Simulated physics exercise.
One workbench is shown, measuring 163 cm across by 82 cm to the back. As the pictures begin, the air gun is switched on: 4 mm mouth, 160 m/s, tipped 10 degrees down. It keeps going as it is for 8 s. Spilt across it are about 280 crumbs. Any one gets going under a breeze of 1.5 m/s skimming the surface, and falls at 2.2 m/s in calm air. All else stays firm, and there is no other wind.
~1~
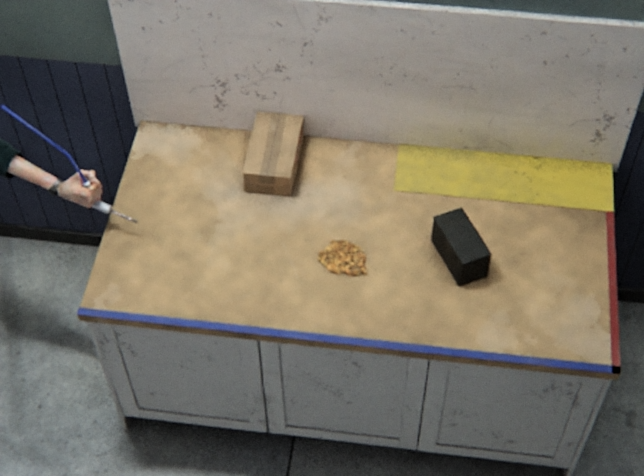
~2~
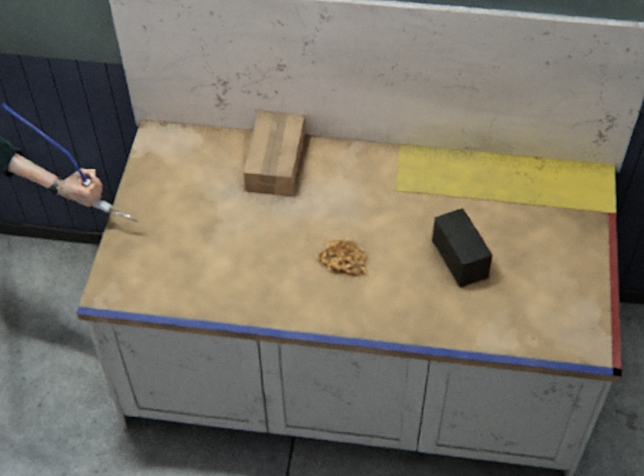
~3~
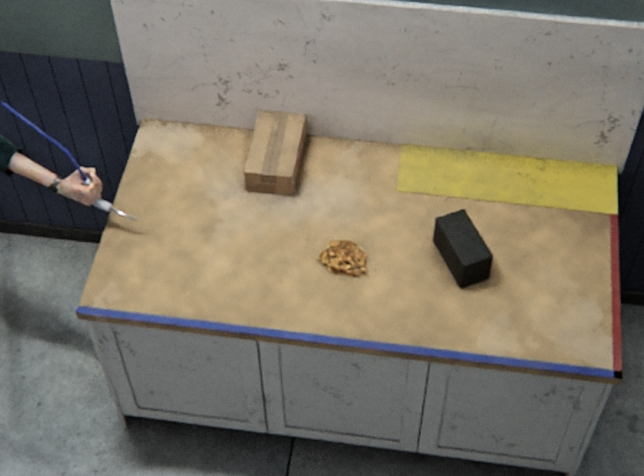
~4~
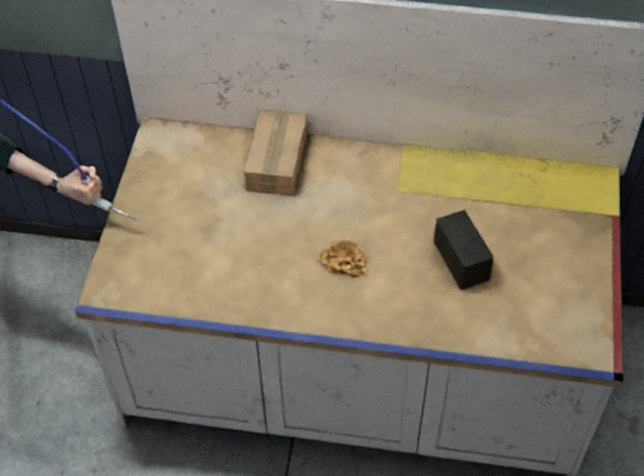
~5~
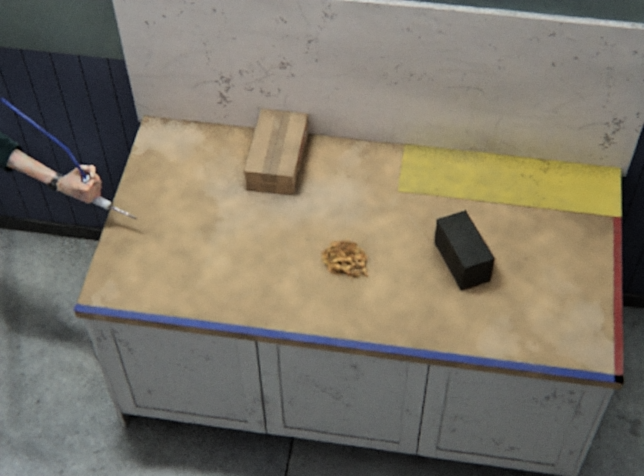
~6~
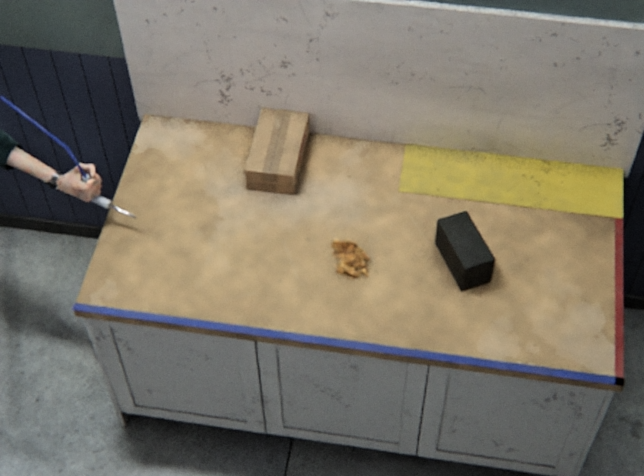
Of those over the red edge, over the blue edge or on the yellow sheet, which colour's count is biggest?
The count is biggest for red.
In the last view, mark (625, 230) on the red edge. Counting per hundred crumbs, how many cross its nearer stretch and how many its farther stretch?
I'd put near 30 percent on the nearer stretch and close to 1 percent on the farther one.
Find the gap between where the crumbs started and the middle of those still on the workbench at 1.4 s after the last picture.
I'd say close to 35 cm.
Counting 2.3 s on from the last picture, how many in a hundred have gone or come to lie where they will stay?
Near 50 %.
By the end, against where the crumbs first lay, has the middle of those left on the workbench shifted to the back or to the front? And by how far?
Direction to the rear, distance about 5 cm.
Then, 1.4 s after the last picture the count stands so, 0 % are over the blue edge, 3 % on the yellow sheet and 19 % over the red edge; the middle of those still in play is near (444, 259).
Then, 2.3 s after the last picture the count stands so, 0 % are over the blue edge, 5 % on the yellow sheet and 21 % over the red edge; the middle of those still in play is near (444, 259).
Then, 4.2 s after the last picture the count stands so, 0 % are over the blue edge, 7 % on the yellow sheet and 23 % over the red edge; the middle of those still in play is near (444, 259).
Then, 7.8 s after the last picture, at the end, 0 % are over the blue edge, 8 % on the yellow sheet and 28 % over the red edge; the middle of those still in play is near (444, 260).
